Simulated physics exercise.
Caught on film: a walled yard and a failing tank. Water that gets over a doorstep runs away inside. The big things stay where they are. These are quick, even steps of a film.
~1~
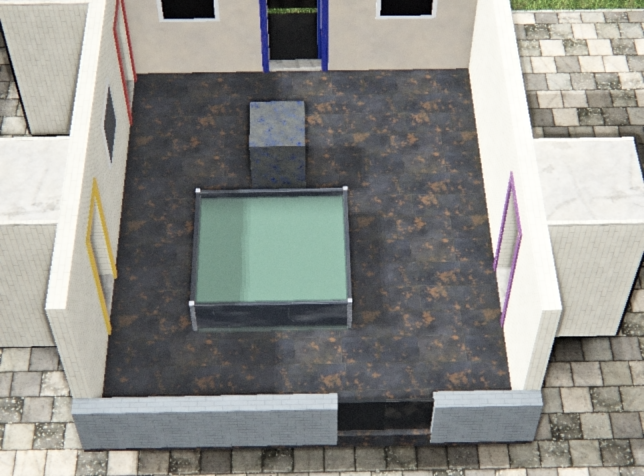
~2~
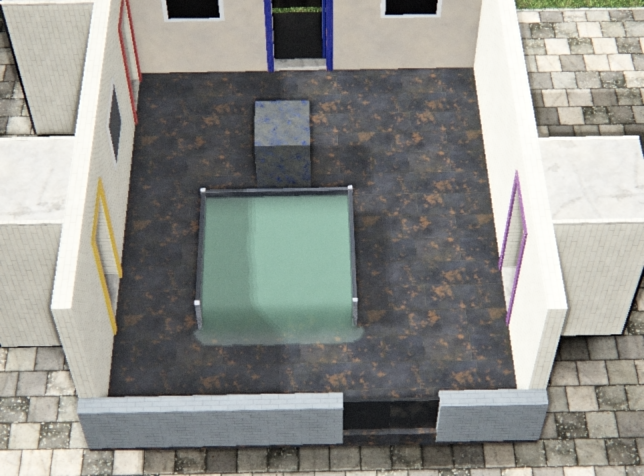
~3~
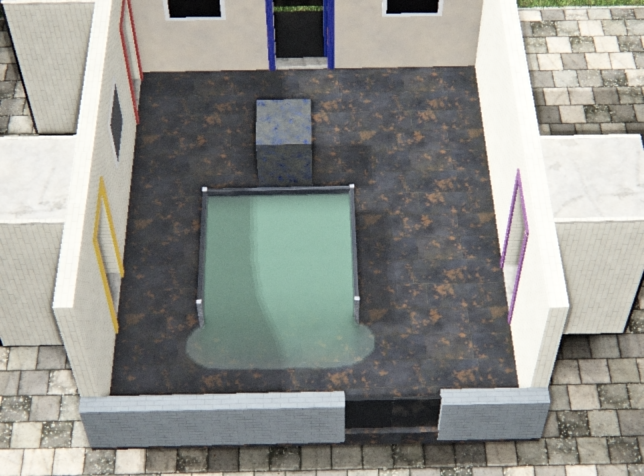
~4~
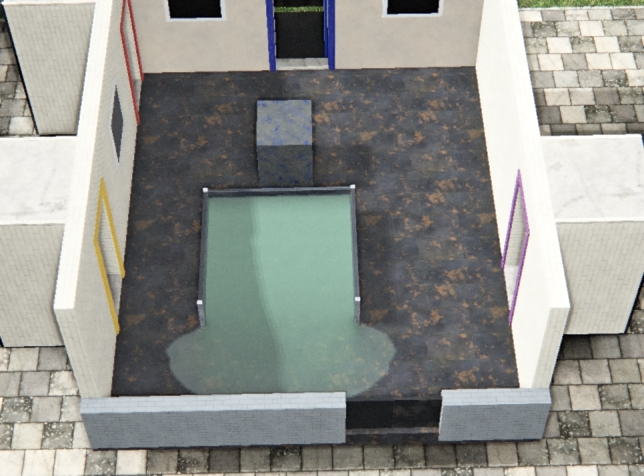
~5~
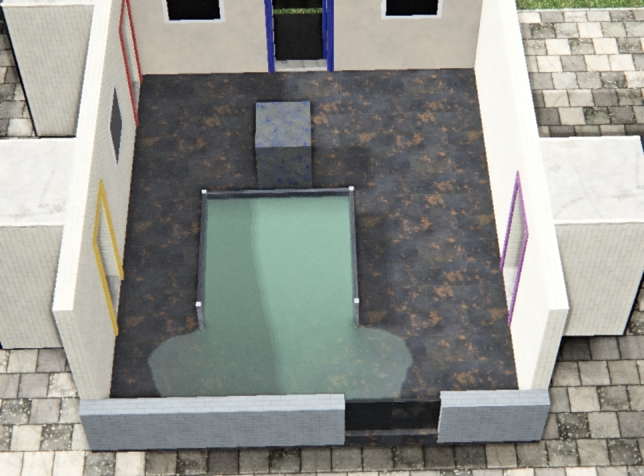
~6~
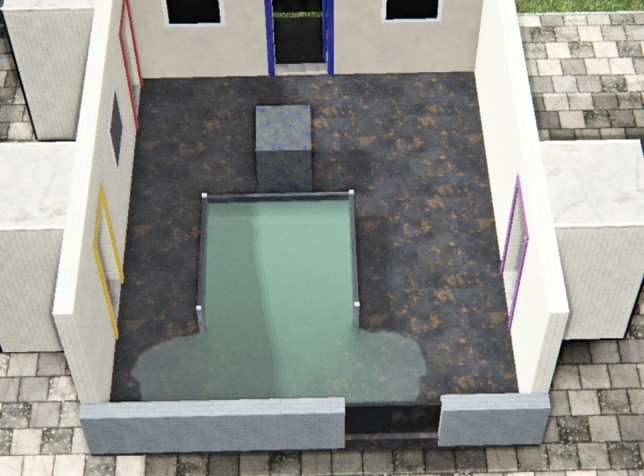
In a walled yard with a dark mottled floor, a tank of green water opens at its near side, and the water pours out, spreading across the floor toward the low front wall and widening to the left and right.
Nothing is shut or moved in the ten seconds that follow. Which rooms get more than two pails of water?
One by one: The yellow door admits no more than that; the red door lets in a lot; the purple door admits no more than that; the blue door lets in a lot.
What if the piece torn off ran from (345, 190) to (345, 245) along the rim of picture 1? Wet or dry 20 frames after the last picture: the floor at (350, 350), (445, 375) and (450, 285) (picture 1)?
One after the other: No water, flooded, flooded.
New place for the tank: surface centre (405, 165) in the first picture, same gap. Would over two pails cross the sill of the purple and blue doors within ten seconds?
One by one: The purple door takes more; the blue door takes less.
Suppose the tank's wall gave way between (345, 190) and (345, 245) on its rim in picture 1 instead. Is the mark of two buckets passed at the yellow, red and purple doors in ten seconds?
My reading: The yellow one keeps below it; the red one passes that mark; the purple one goes over.
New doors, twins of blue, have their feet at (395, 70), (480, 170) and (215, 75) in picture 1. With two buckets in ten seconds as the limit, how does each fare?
In turn: Takes more, stays under, passes that mark.
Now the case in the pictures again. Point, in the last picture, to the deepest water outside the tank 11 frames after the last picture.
I would point to (121, 429).
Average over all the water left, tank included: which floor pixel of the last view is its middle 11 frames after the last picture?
Close to (284, 351).
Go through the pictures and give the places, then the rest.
In the first picture, the tank at (271, 248) is whole and still.
In the second picture, water pours out at (277, 317) and has run to (357, 333).
In the third picture, the front is at (367, 349), out from the gap at (279, 318).
In the fourth picture, the front is at (382, 367), out from the gap at (280, 319).
In the fifth picture, the front is at a hidden place, out from the gap at (279, 321).
In the sixth picture, the front is at a hidden place, out from the gap at (279, 325).
A moment on, water covers 20 % of the floor; the yellow door not reached, the red door not reached, the purple door not reached, the blue door not reached.
Next, water covers 25 % of the floor; the yellow door wet at the sill, nothing in, the red door not reached, the purple door not reached, the blue door not reached.
Then, water covers 50 % of the floor; the yellow door wet at the sill, nothing in, the red door not reached, the purple door wet at the sill, nothing in, the blue door not reached.
Later, water covers 95 % of the floor; the yellow door under two buckets in, the red door under two buckets in, the purple door under two buckets in, the blue door wet at the sill, nothing in.
In the end, water covers 100 % of the floor; the yellow door under two buckets in, the red door over two buckets in, the purple door under two buckets in, the blue door over two buckets in.
